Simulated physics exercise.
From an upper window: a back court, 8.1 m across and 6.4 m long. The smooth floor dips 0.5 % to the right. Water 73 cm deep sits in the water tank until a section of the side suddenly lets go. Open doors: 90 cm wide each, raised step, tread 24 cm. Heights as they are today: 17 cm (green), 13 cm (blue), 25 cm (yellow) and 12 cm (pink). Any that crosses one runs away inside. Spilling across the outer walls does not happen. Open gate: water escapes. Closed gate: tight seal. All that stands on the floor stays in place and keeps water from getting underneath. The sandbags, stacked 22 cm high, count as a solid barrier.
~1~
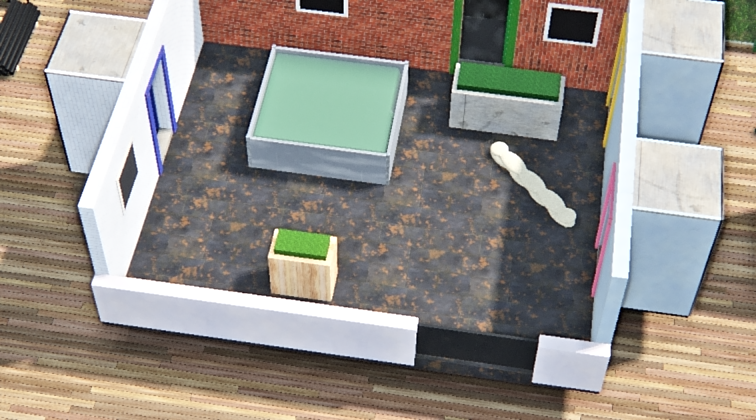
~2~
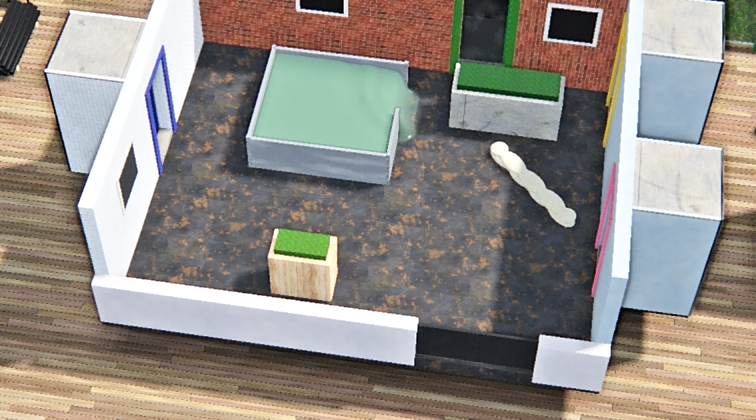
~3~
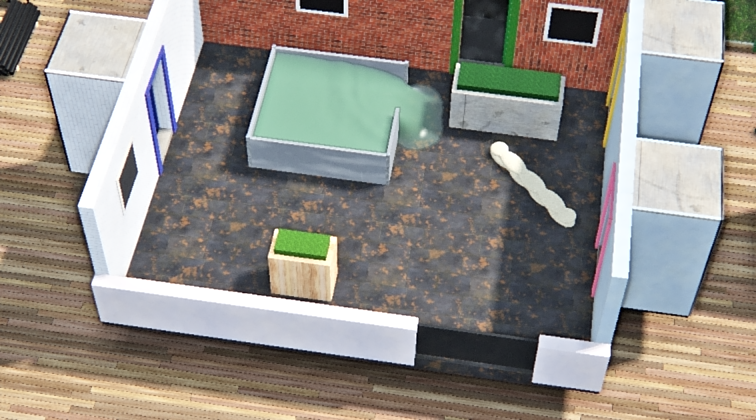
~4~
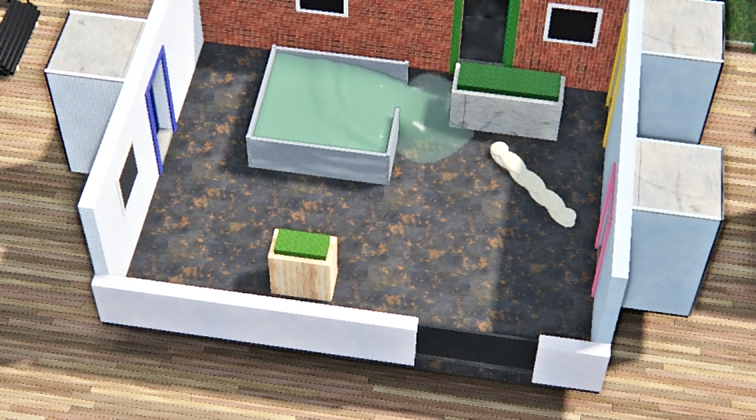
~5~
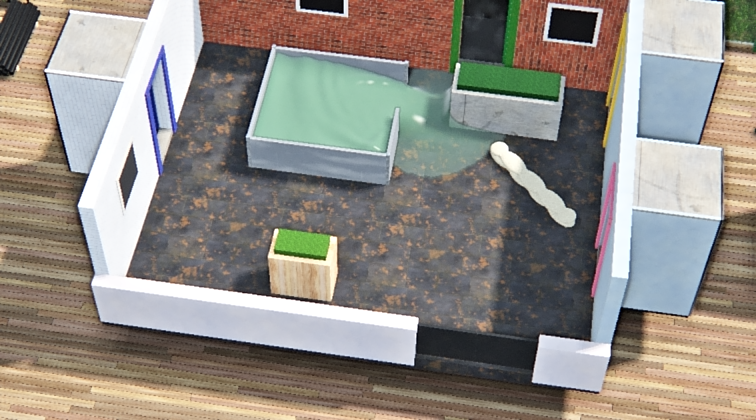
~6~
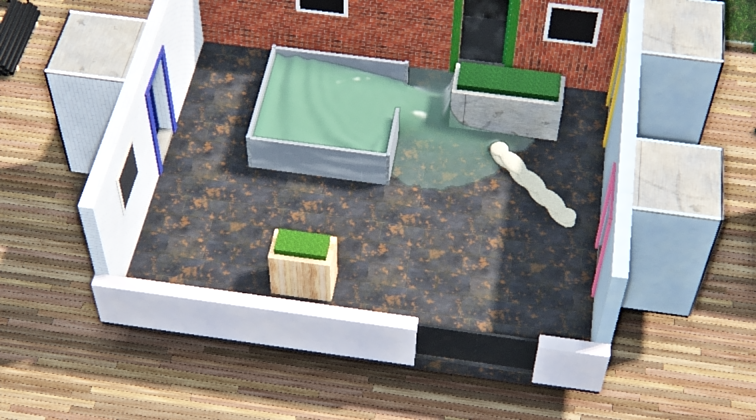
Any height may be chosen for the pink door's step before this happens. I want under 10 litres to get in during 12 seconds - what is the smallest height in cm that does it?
You would need about 13 cm.
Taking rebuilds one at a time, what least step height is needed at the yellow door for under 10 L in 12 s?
Yellow door, minimum about 32 cm.
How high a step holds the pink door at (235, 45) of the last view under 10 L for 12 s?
About 12.5 cm.
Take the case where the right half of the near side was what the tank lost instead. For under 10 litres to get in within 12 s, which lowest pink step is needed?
Then something near 12.0 cm.
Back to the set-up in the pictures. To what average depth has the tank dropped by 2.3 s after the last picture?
Average depth: Approx. 38 cm.
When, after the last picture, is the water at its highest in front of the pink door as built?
It peaks at about 2.0 s.
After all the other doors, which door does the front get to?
The answer is the blue door.
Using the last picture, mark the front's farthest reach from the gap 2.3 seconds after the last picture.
Around (579, 368).
Then, 0.7 s after the last picture water covers 15 % of the floor, deepest (62 cm) near (447, 116); it has not reached the pink door.
Then, 2.3 s after the last picture water covers 55 % of the floor, deepest (39 cm) near (445, 75); 13 cm at the pink door, 2 litres in over its 12 cm step.
Then, 11.3 s after the last picture water covers 95 % of the floor, deepest (14 cm) near (571, 214); 10 cm at the pink door, 16 litres in over its 12 cm step.
At the pink door as built, the water peaked near 14 cm, 2.1 s after the last picture.
With a step of 12 cm, 16 litres would have come in within the 12 s; with 14 cm, 5 litres. So under 10 litres takes about 13 cm.
